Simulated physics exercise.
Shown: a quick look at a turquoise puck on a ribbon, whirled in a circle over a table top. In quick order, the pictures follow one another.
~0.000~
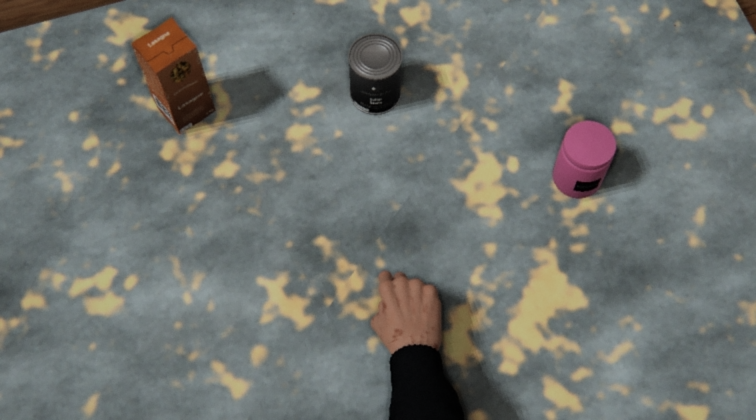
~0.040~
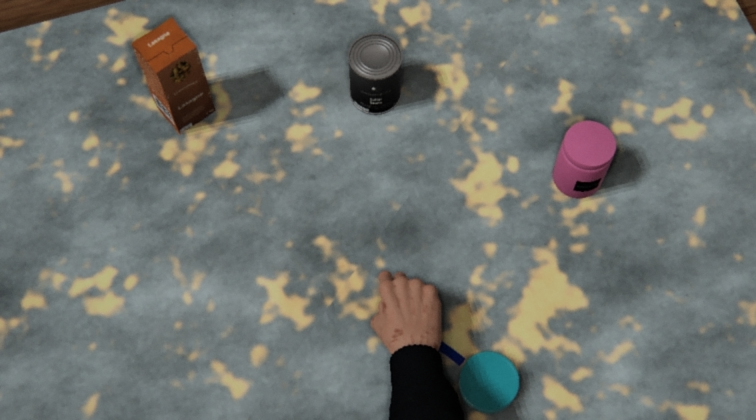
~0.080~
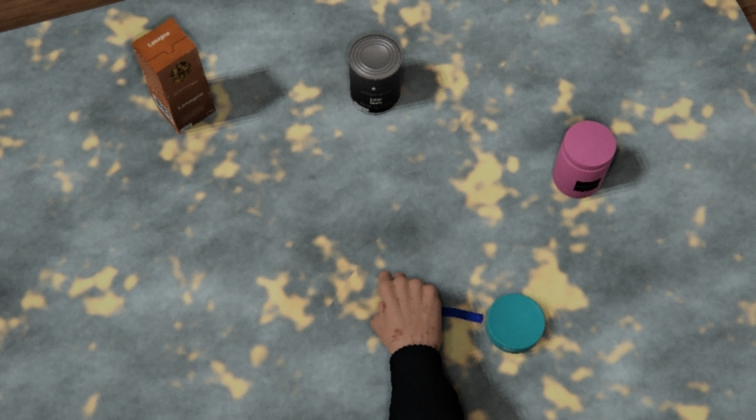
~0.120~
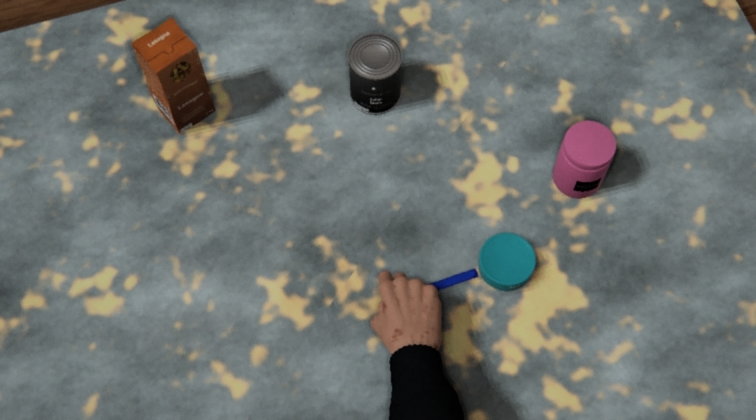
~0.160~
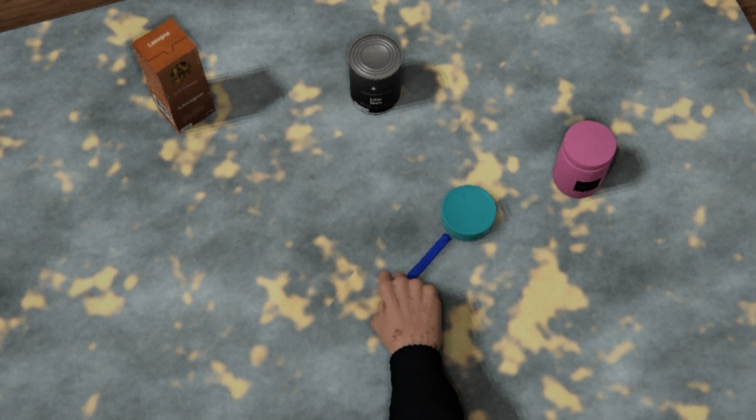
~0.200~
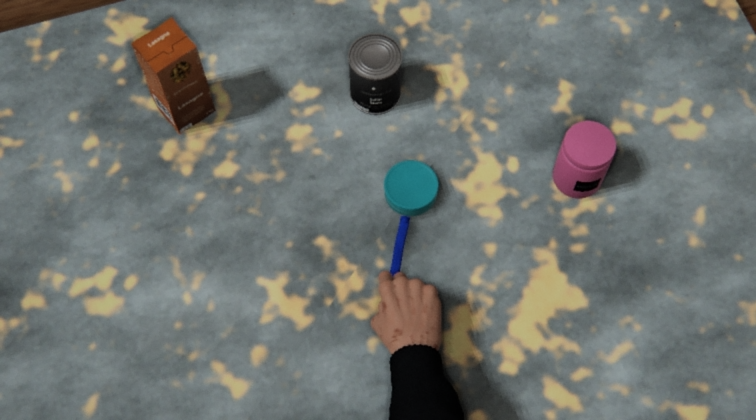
At first, a hand in a black sleeve rests on a mottled table top with an orange carton, a black tin and a pink jar beyond it. Then a turquoise puck on a blue ribbon appears at the lower right and swings anticlockwise around the hand, up to a spot above it.
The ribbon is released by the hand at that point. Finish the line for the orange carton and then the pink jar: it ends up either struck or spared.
The orange carton ends up spared. The pink jar ends up spared.
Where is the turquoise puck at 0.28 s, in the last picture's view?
I'd say close to (288, 186).
After 0.28 s, puck near (289, 187).
After 0.40 s, puck near (129, 186).
In the end, puck off the table. The orange carton remains clear and the pink jar escapes it.
